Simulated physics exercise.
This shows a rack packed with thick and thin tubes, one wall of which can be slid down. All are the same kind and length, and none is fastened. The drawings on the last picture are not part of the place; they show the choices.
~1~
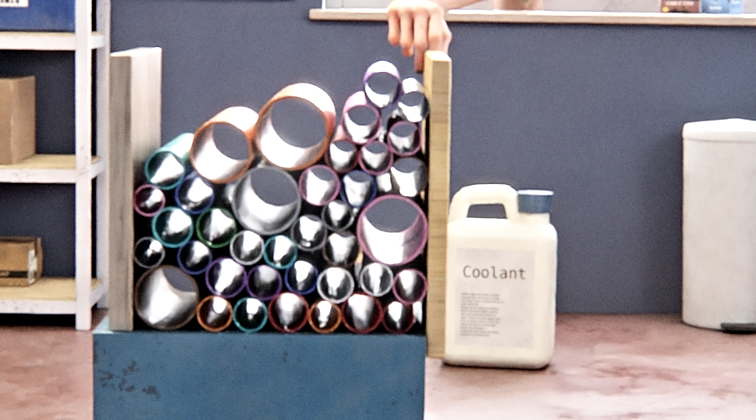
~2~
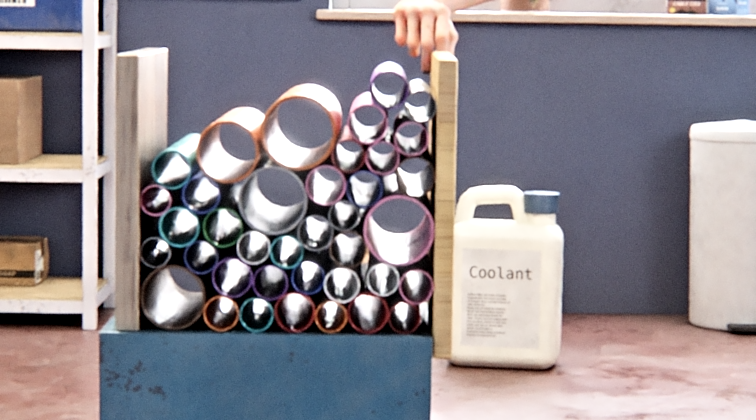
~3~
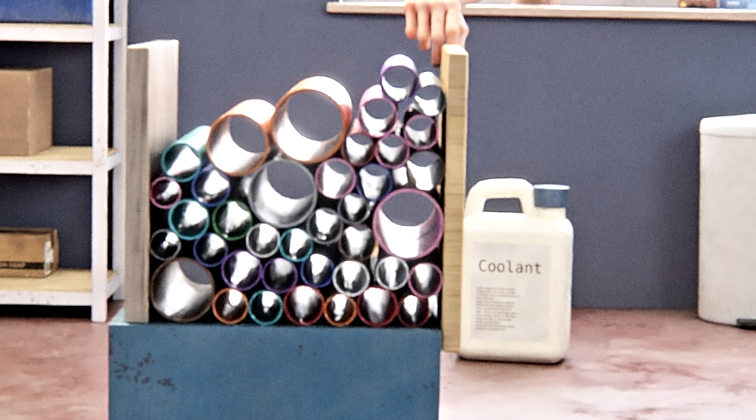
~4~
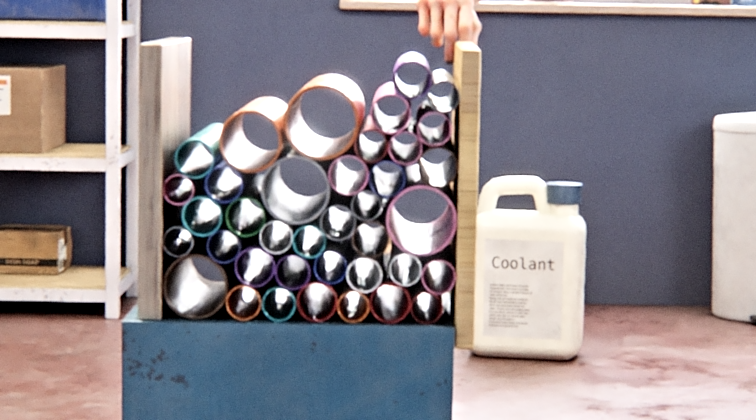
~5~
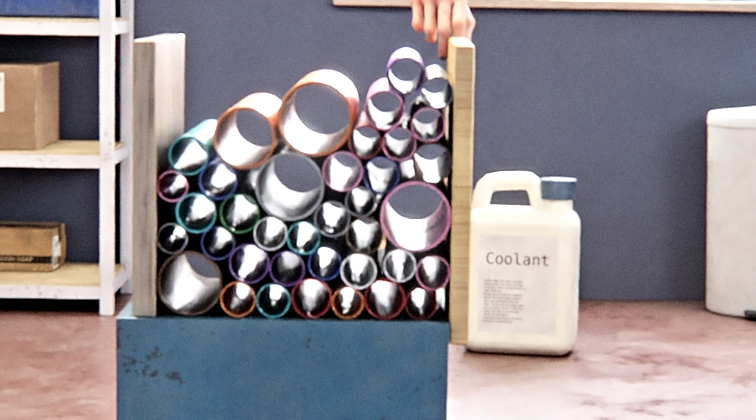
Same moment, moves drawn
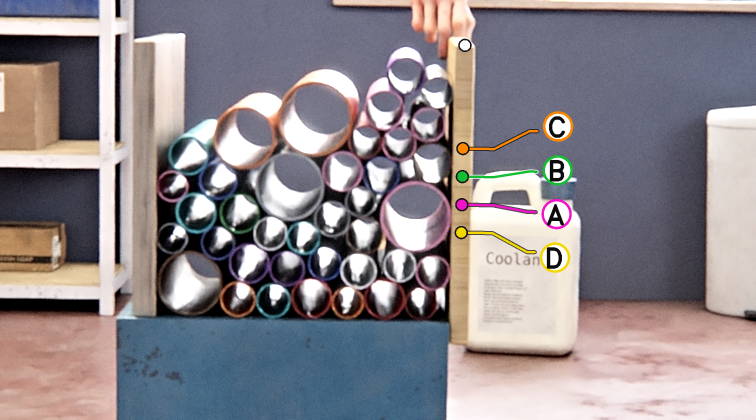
At the start, thick and thin tubes are stacked between two upright boards on a blue base, with a hand on top of the right board and a coolant jug beside it. The view shifts slightly, then drifts back a little, while the tubes, boards and hand stay in place relative to one another.
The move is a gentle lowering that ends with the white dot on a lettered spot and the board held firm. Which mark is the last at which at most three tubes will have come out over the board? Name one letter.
B is the limit.
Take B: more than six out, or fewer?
It loses fewer than six.
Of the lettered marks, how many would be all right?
The number is two.
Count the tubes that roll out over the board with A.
It comes to six.
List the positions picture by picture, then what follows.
An orange tube (221, 151); a grey tube (414, 106); side board (434, 194), in the first picture.
Side board (440, 194); a brown tube (173, 297), in the second picture.
A red tube (377, 306); a blue tube (318, 270), in the third picture.
A turquoise tube (310, 242); a grey tube (296, 190), in the fourth picture.
A turquoise tube (197, 213); an orange tube (245, 137); a grey tube (438, 92), in the fifth picture.
On the copy, A at (462, 205); B at (462, 177); C at (463, 149); D at (461, 232); the white dot at (465, 45).
On B. First, top of the board (454, 121).
Then, top of the board (453, 176).
Finally, top of the board (453, 176), three out over the board.
By contrast, A more than three out over the board; C one out over the board; D more than three out over the board.
